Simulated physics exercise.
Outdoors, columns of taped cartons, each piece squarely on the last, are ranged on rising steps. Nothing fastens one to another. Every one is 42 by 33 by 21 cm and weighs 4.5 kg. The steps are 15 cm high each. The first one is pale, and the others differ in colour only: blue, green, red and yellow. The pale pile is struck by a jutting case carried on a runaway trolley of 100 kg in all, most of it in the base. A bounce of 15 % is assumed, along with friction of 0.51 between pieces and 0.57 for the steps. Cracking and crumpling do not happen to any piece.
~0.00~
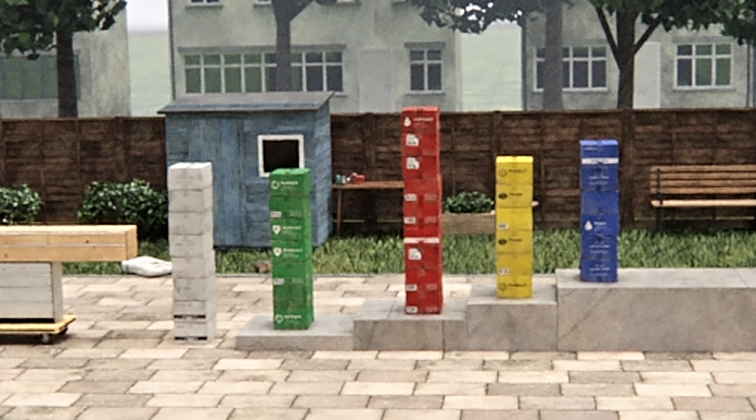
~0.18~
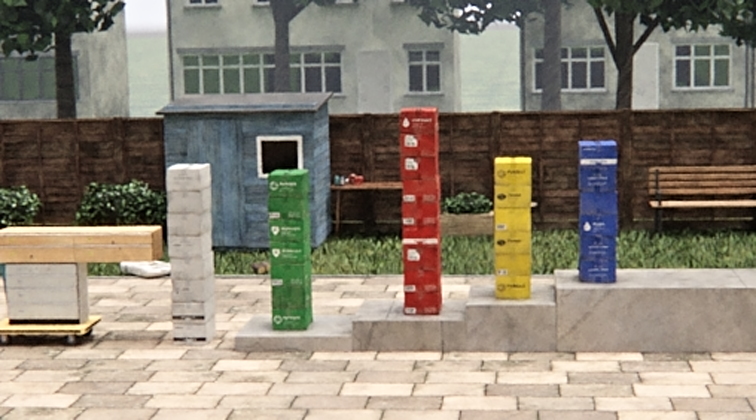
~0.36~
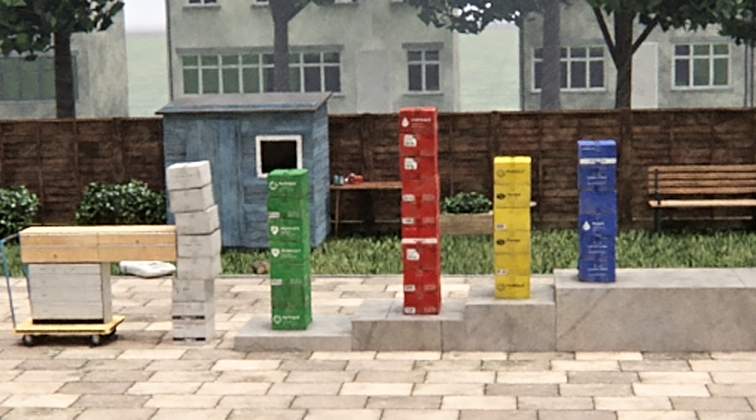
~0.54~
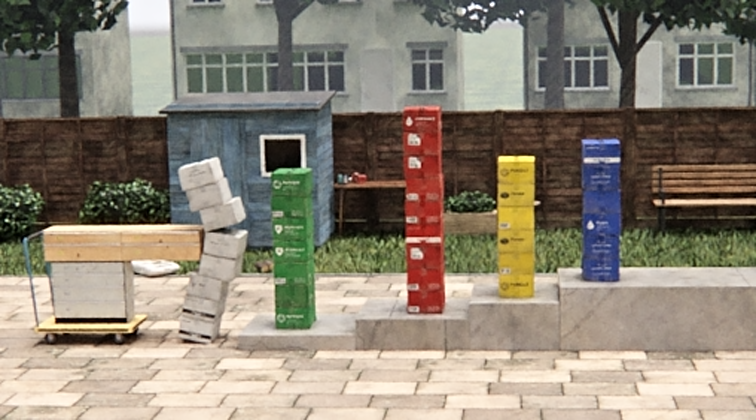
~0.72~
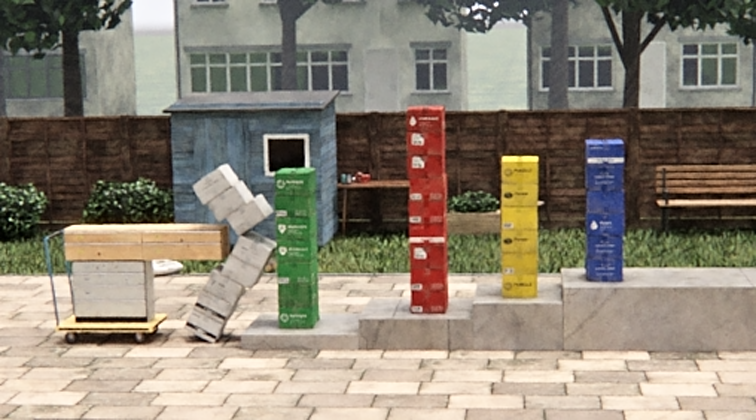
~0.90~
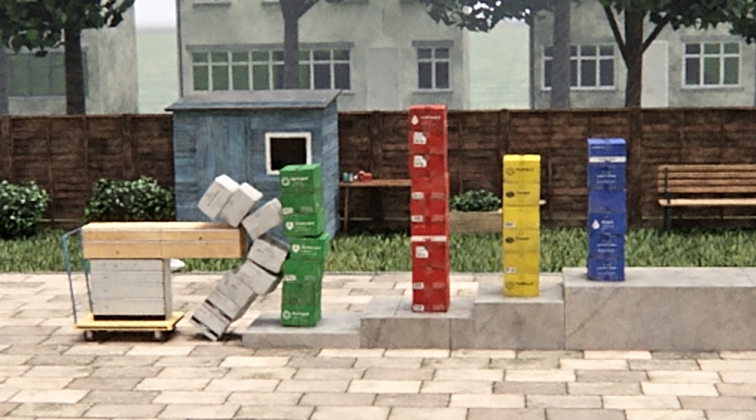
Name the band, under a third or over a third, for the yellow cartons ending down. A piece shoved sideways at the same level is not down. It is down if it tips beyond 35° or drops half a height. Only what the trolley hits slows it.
Over a third.
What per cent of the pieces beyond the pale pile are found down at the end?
It works out at roughly 95 per cent.
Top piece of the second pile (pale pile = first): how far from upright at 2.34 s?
10° from upright.
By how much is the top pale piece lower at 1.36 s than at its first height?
30 cm.
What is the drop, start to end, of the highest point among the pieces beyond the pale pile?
It sits roughly 70 centimetres lower.
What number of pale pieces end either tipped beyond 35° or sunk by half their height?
The answer is 8 pale pieces.
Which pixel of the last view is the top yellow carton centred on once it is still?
I'd say its middle settles close to (747, 237).
After 1.36 s, 8 of the pale pile down; none of the 6 yellow cartons down (0 of 28 in all colours); top yellow carton unmoved; top green carton 21° from how it stood.
After 2.34 s, 8 of the pale pile down; none of the 6 yellow cartons down (7 of 28 in all colours); top yellow carton unmoved; top green carton 10° from how it stood, 35 cm lower.
After 3.54 s, 8 of the pale pile down; none of the 6 yellow cartons down (16 of 28 in all colours); top yellow carton 22° from how it stood, 8 cm lower; top red carton 22° from how it stood, 33 cm lower.
After 4.36 s, 8 of the pale pile down; 5 of the 6 yellow cartons down (27 of 28 in all colours); top yellow carton 12° from how it stood, 37 cm lower; top blue carton upside down.
In the end (5.9 s), 8 of the pale pile down; 5 of the 6 yellow cartons down (27 of 28 in all colours); top yellow carton on its side; top blue carton upside down. That is 83 per cent. From the last view, middles, top yellow carton near (747, 237).
